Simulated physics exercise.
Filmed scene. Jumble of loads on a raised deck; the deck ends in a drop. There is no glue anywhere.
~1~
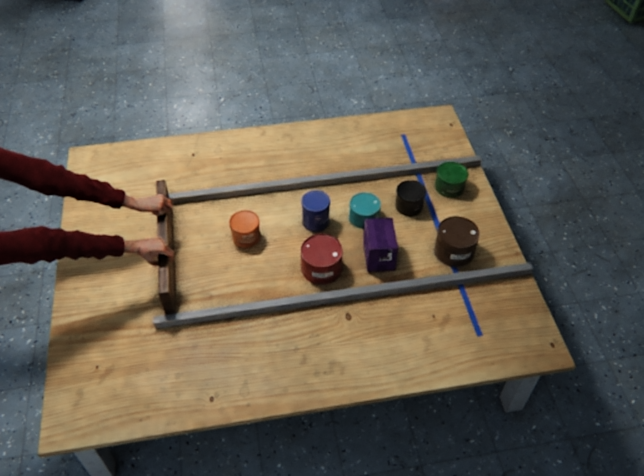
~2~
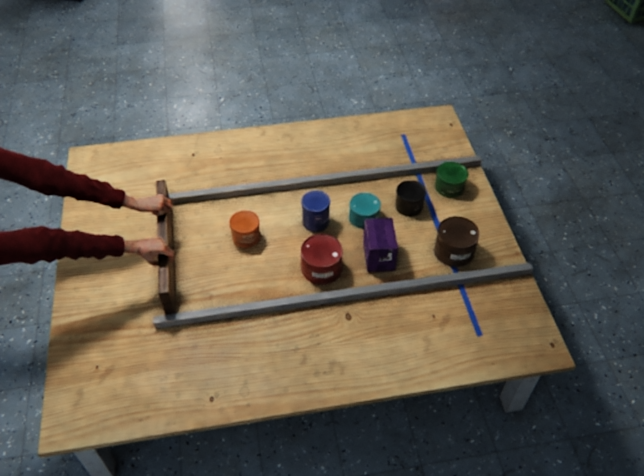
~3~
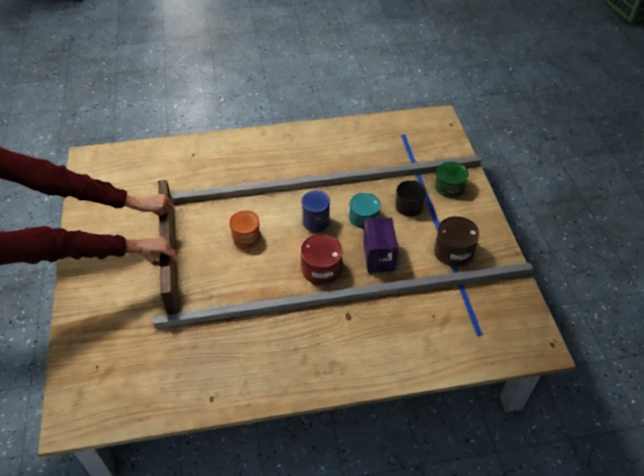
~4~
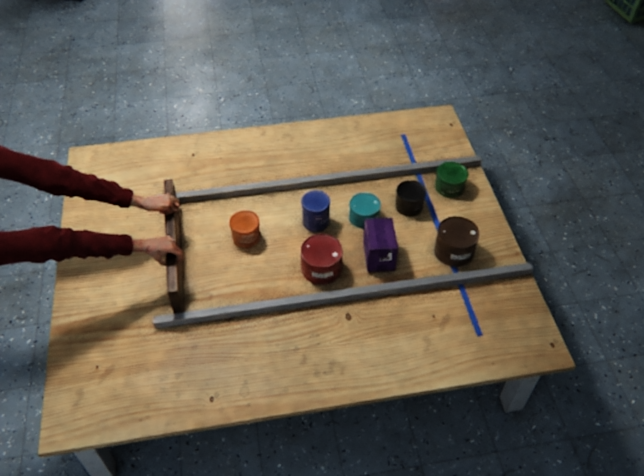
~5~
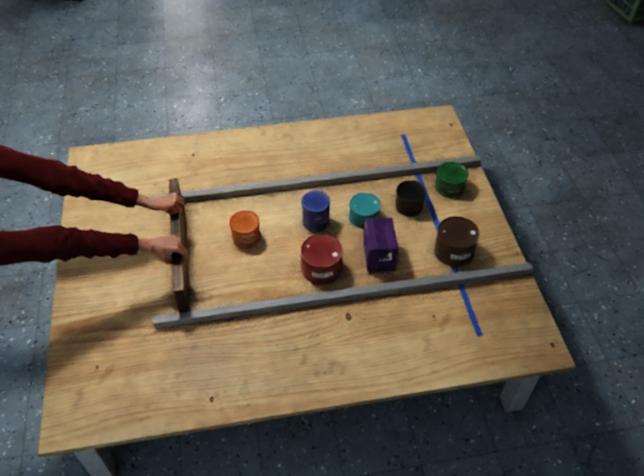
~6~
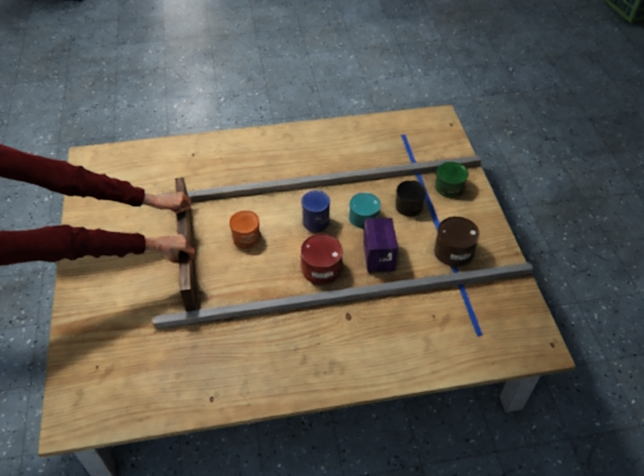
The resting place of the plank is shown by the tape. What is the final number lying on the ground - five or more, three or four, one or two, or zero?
It ends at one or two.
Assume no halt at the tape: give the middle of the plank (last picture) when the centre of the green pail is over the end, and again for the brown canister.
I'd say about (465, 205) for the first one and about (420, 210) for the second.
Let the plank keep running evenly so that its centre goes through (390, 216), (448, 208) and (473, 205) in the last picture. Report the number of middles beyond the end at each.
0; 1; 5.
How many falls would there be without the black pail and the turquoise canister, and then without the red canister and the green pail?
You'd count 1 the first time and 0 the second time.
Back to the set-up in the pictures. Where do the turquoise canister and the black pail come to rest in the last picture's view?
Turquoise canister: (482, 214); black pail: (467, 192).
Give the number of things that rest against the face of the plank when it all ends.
The answer is 3.
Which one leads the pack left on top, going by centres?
That would be the purple box.
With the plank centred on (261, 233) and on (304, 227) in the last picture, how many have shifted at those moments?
First 1 and then 4.
Soon after, none off yet; green pail at rest near (451, 180); brown canister at rest near (456, 242); black pail at rest near (410, 199).
By the end, the number that fall off is one or two; fallen, brown canister.
